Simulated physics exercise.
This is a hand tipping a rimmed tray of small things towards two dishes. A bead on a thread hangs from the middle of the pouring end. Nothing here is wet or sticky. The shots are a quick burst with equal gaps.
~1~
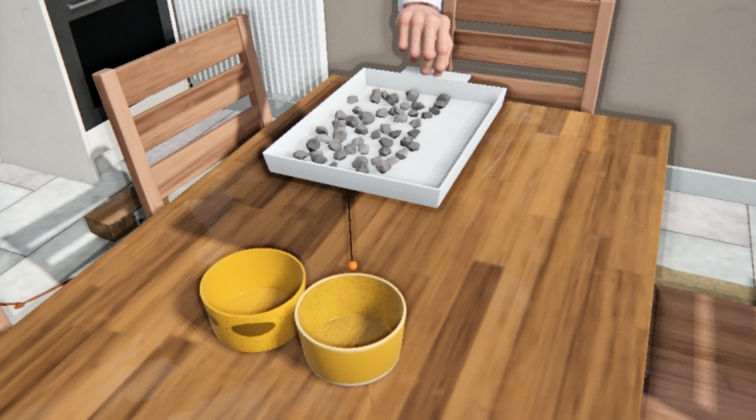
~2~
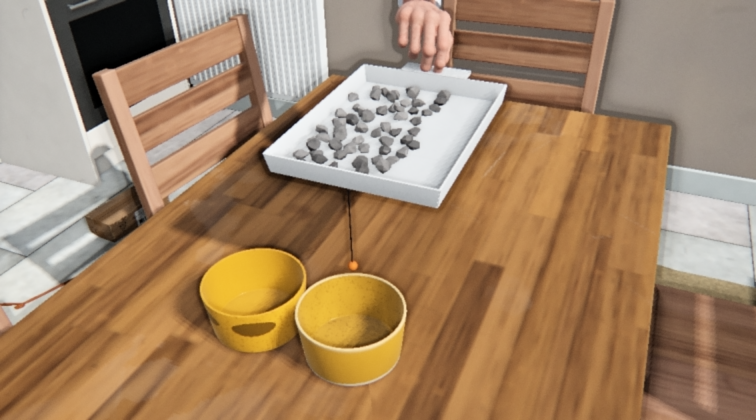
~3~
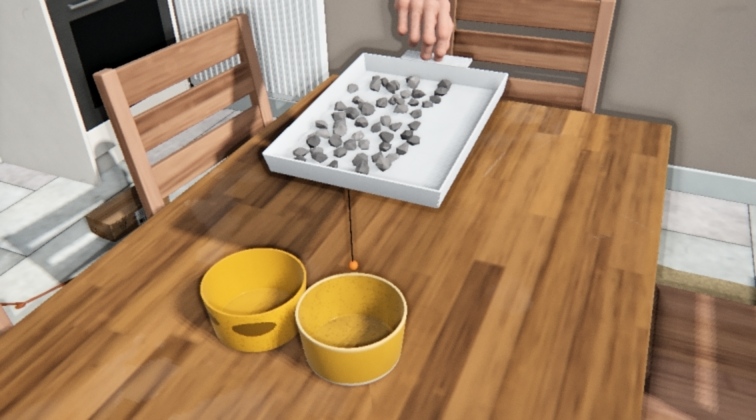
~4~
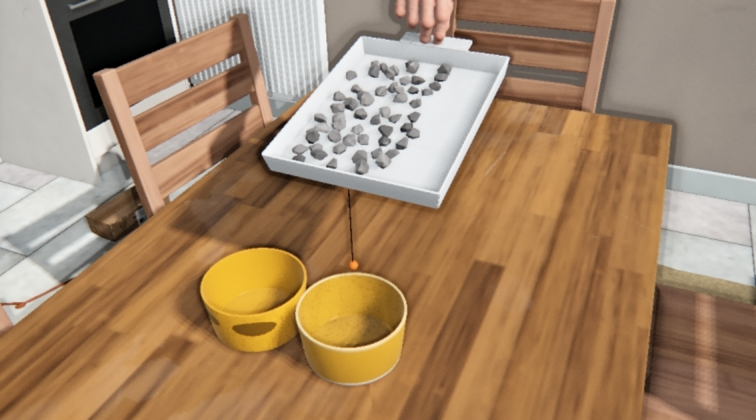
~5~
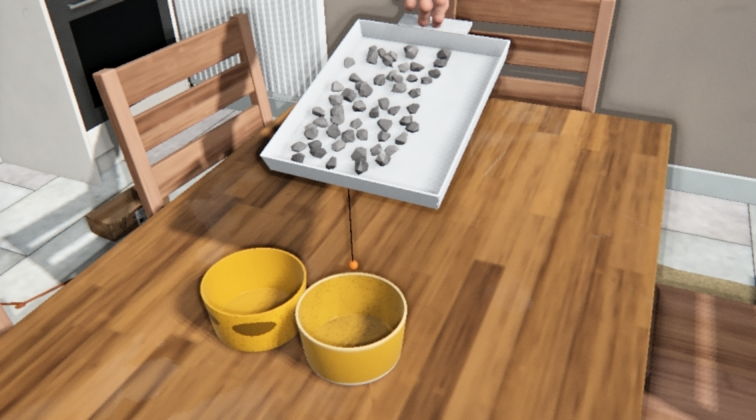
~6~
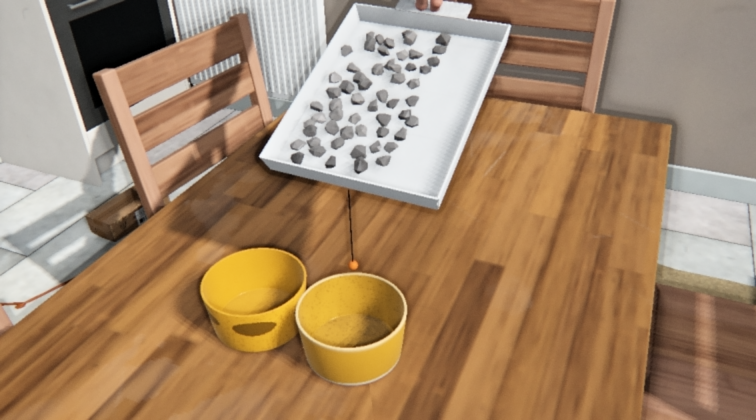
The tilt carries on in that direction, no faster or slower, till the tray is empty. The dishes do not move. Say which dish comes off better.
The right-hand one ends fuller.
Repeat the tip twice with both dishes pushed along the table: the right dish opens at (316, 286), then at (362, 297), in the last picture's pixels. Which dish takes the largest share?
In turn: The right-hand dish; right.
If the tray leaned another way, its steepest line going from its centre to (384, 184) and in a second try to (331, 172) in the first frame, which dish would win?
First the right-hand dish, then the left dish.
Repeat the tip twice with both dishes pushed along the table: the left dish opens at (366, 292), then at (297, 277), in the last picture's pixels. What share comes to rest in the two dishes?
Roughly 50 per cent, and 70 per cent.
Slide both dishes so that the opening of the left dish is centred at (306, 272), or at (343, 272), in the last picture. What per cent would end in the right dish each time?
First some 30, then 10 per cent.
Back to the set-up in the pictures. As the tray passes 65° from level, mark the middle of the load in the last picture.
Roughly at (338, 159).
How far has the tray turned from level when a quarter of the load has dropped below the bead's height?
Near 95 degrees.
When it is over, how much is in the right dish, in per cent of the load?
About 60 per cent.
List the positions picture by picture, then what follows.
The first frame shows corners of the pouring end near (268, 152) and (437, 187), level; middle of the load near (361, 129), bits of gravel; left dish near (227, 331); right dish near (327, 364); bead on its thread near (352, 266).
The second frame shows corners of the pouring end near (268, 152) and (438, 188), level; middle of the load near (361, 128).
The third frame shows corners of the pouring end near (268, 152) and (438, 189), tipped barely, level across its low end; middle of the load near (361, 122).
The fourth frame shows corners of the pouring end near (267, 153) and (437, 190), tipped a little, level across its low end; middle of the load near (360, 114).
The fifth frame shows corners of the pouring end near (266, 153) and (436, 193), tipped clearly, level across its low end; middle of the load near (359, 106).
The sixth frame shows corners of the pouring end near (265, 155) and (436, 195), tipped clearly, level across its low end; middle of the load near (357, 99); left dish near (228, 330); right dish near (328, 363).
Shortly afterwards, tray tipped steeply; the whole lot on the tray.
Next, tray tipped past a quarter turn; near half on the tray; near a quarter in the right dish; only a few in the left dish; a little outside both; a little in the air.
Some moments later, tray tipped past a quarter turn; near two thirds in the right dish; a little in the left dish; near a quarter outside both.
In the end, tray tipped past a quarter turn; near two thirds in the right dish; a little in the left dish; near a quarter outside both.
